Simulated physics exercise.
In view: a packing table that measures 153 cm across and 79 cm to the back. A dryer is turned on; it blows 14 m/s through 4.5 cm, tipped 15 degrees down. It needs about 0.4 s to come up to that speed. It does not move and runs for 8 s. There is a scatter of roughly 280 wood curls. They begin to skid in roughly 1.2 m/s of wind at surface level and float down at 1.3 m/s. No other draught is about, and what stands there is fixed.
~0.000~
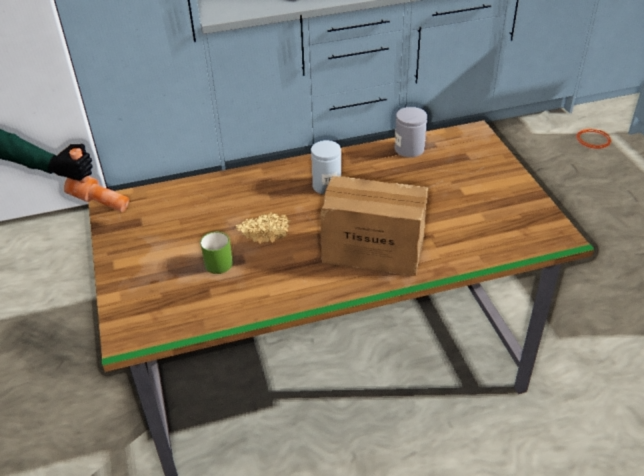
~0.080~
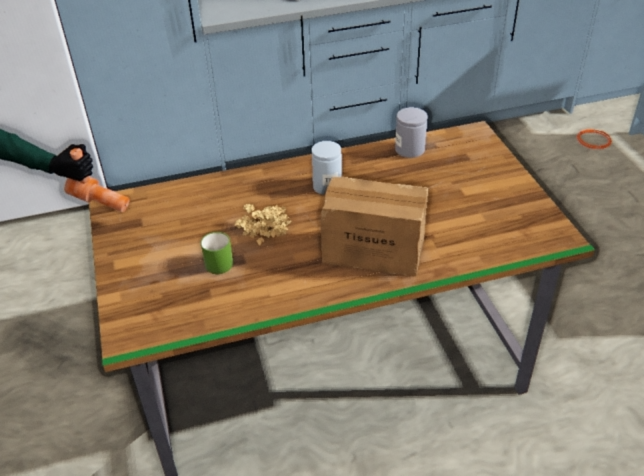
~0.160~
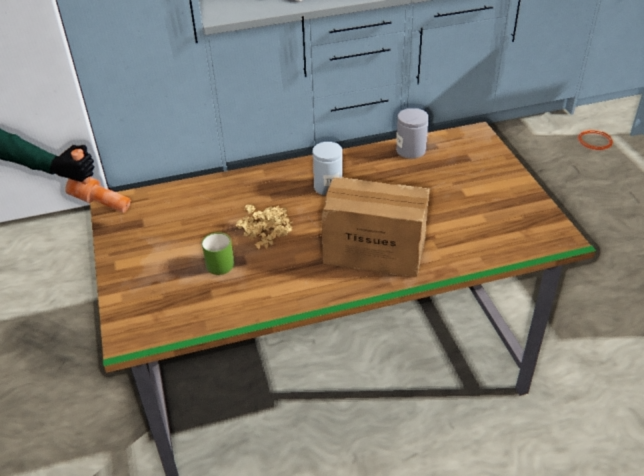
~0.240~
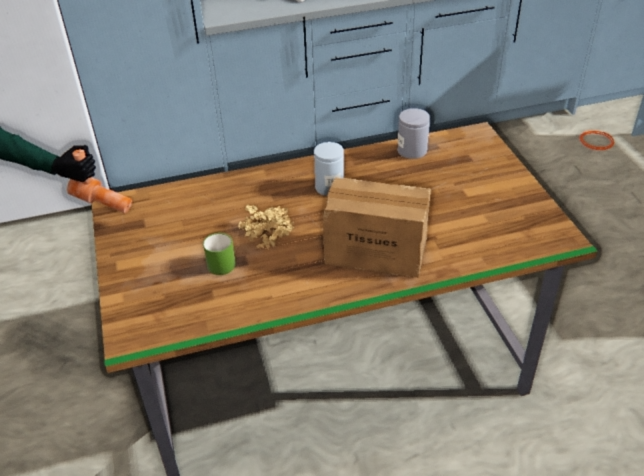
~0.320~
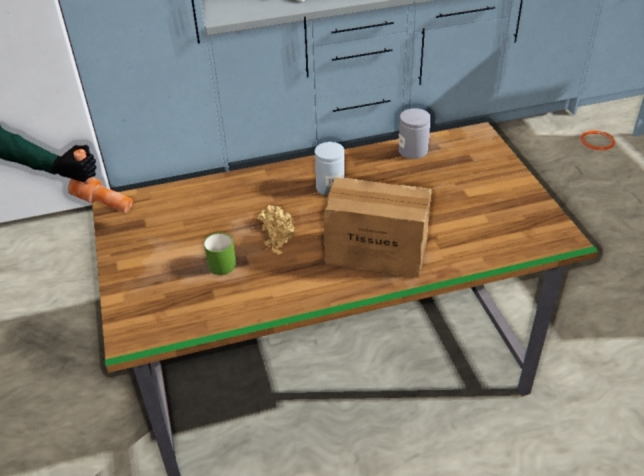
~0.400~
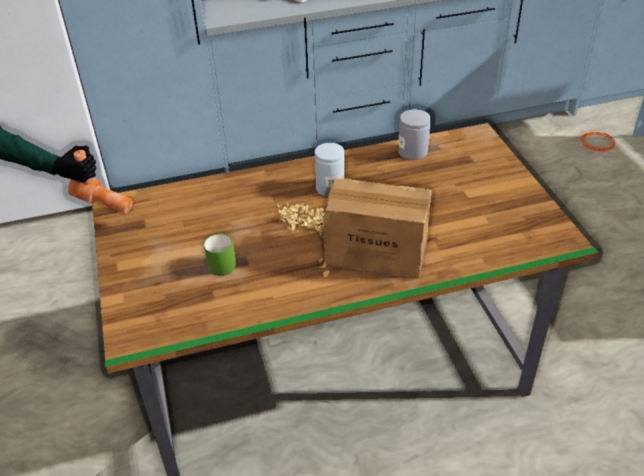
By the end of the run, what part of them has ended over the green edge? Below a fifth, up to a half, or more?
The share over the green edge is under a fifth.
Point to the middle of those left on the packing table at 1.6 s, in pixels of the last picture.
Around (455, 198).
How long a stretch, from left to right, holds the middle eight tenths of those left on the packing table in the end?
Roughly 50 cm.
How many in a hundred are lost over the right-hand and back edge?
About 50 % right-hand, 0 % back.
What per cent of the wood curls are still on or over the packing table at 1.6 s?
About 100 %.
After 1.6 s, 83 % are on the move or not yet settled, 1 % are over the green edge; the middle of those still in play is near (455, 198).
After 2.6 s, 66 % are on the move or not yet settled, 1 % are over the green edge; the middle of those still in play is near (485, 193).
After 4.4 s, 42 % are on the move or not yet settled, 2 % are over the green edge; the middle of those still in play is near (479, 187).
After 8.0 s, at the end, 2 % are over the green edge; the middle of those still in play is near (465, 189).
